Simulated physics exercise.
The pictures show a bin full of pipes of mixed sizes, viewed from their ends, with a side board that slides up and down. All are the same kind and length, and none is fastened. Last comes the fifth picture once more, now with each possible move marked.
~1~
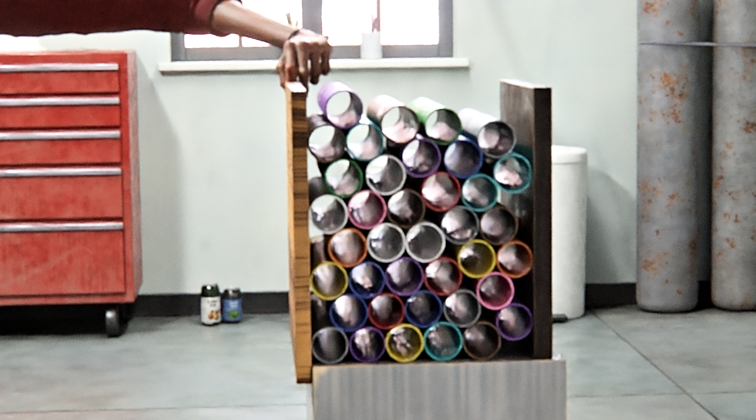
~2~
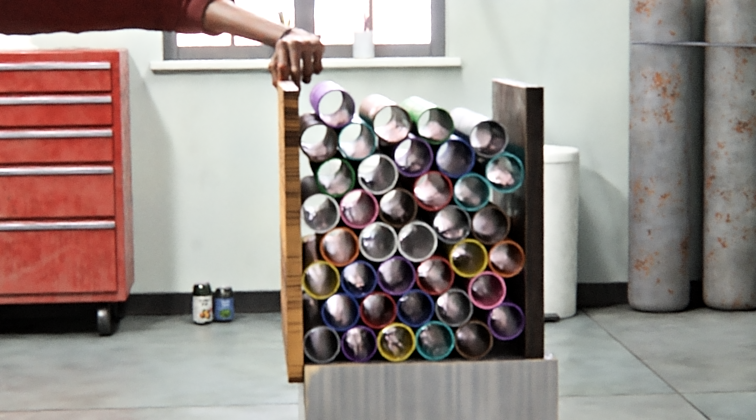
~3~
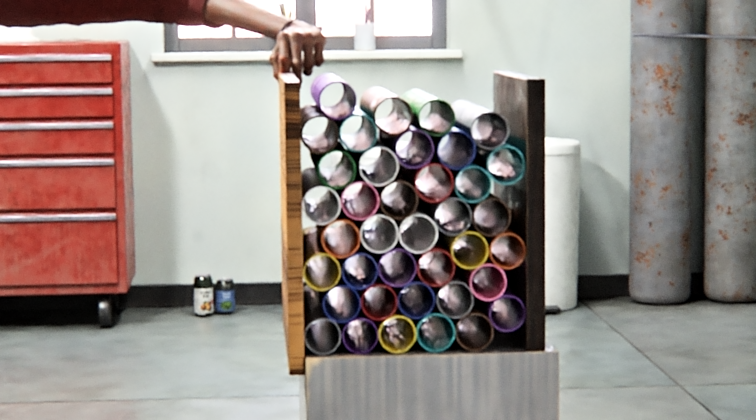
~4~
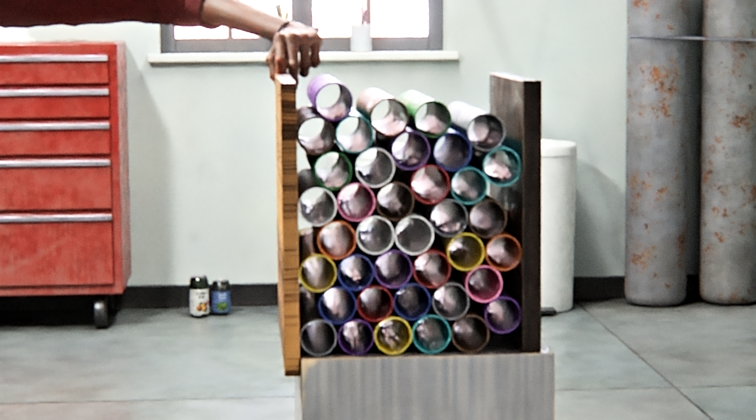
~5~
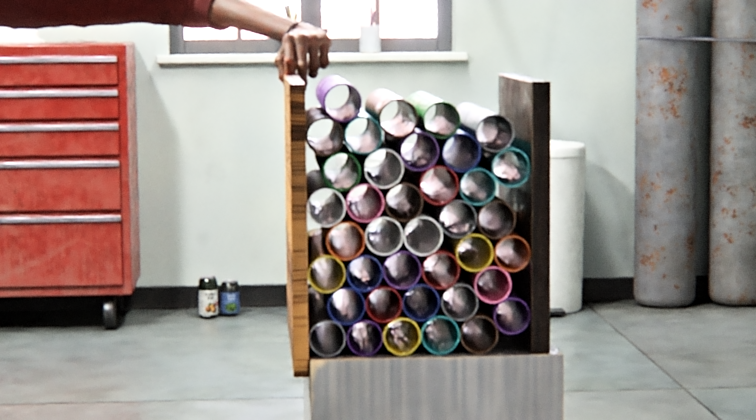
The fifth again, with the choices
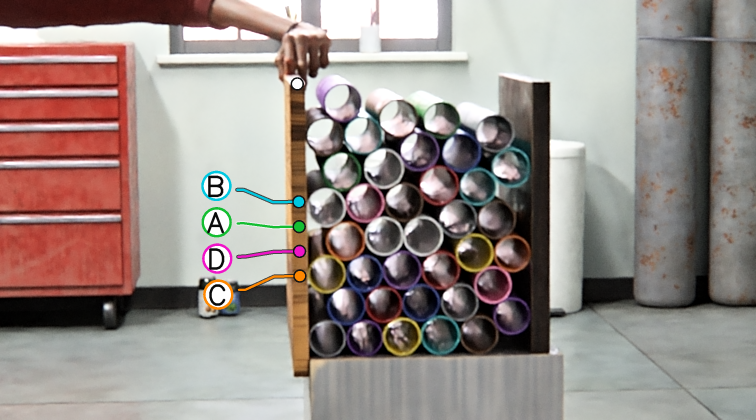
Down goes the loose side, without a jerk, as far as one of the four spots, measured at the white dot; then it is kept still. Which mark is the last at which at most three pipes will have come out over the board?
Stop at A.
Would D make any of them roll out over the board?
Yes, at D.
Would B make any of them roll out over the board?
Yes.
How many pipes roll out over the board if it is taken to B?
It comes to two.
On the marked copy, A at (299, 227); B at (299, 202); C at (300, 276); D at (300, 251); the white dot at (297, 84).
Taking A. A third of the way, top of the board (306, 147).
Two thirds of the way, top of the board (307, 219).
When it is over, top of the board (307, 226), two out over the board.
As for the rest, B two out over the board; C more than three out over the board; D more than three out over the board.
